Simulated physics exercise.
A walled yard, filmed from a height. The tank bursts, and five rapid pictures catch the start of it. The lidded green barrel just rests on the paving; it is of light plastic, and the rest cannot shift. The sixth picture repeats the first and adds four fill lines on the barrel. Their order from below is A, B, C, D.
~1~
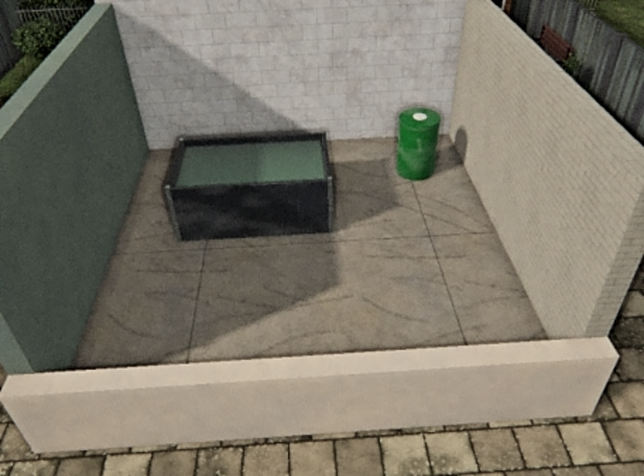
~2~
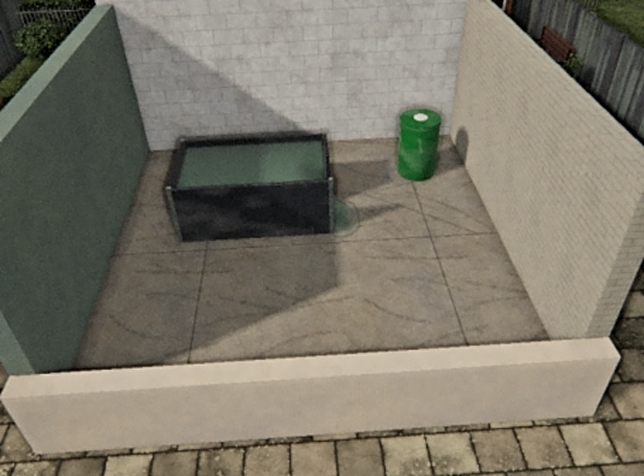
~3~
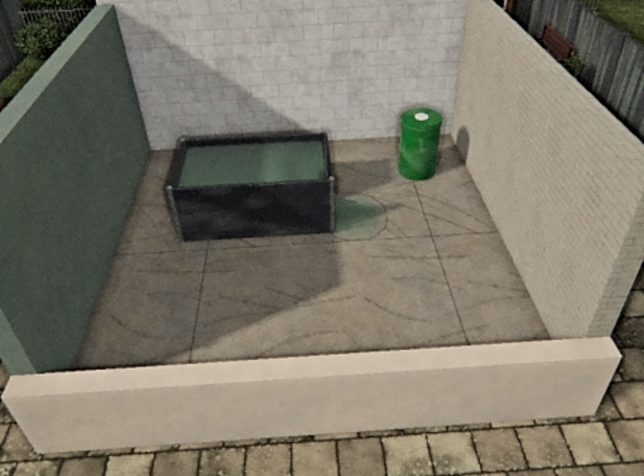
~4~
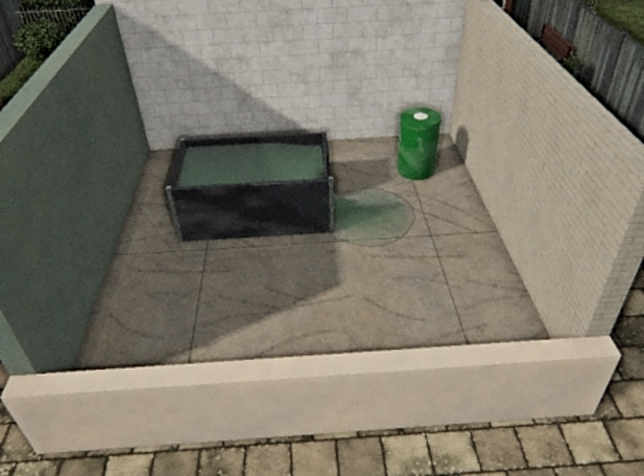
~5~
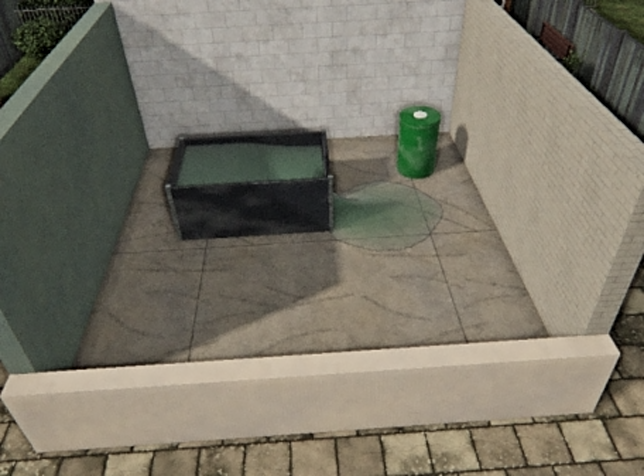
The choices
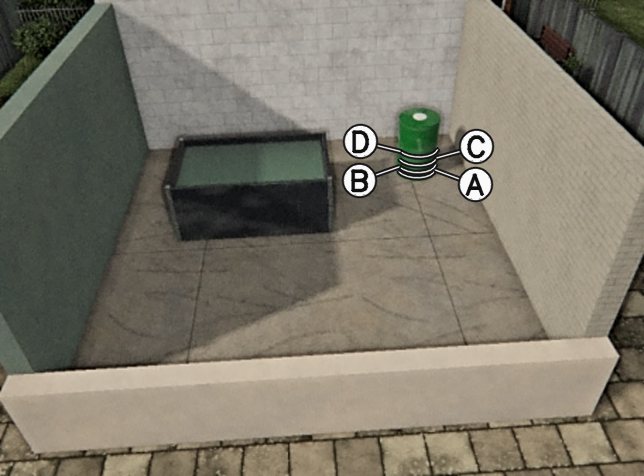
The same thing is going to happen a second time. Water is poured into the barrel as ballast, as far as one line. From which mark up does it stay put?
Level B.
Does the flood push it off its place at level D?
No, that is safe.
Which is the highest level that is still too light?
That is level A.
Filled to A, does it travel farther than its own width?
Yes, clearly.
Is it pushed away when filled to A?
Yes, that goes wrong.
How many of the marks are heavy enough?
Three.
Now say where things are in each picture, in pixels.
In the first picture, lid of the green barrel at (420, 117); tank full, its middle at (252, 164).
In the second picture, 1 % of the ground wet, in view closest to the barrel at (346, 203).
In the third picture, 3 % of the ground wet, in view closest to the barrel at (374, 202).
In the fourth picture, 5 % of the ground wet, in view closest to the barrel at (394, 196).
In the fifth picture, lid of the green barrel at (420, 115); 8 % of the ground wet, in view closest to the barrel at (409, 188).
On the marked copy, A at (419, 177); B at (420, 172); C at (420, 165); D at (421, 157); from the bottom up A, B, C, D.
Choosing A, it is pushed about twice its own width away.
Choosing B, it does not move.
Choosing C, it does not move.
Choosing D, it does not move.
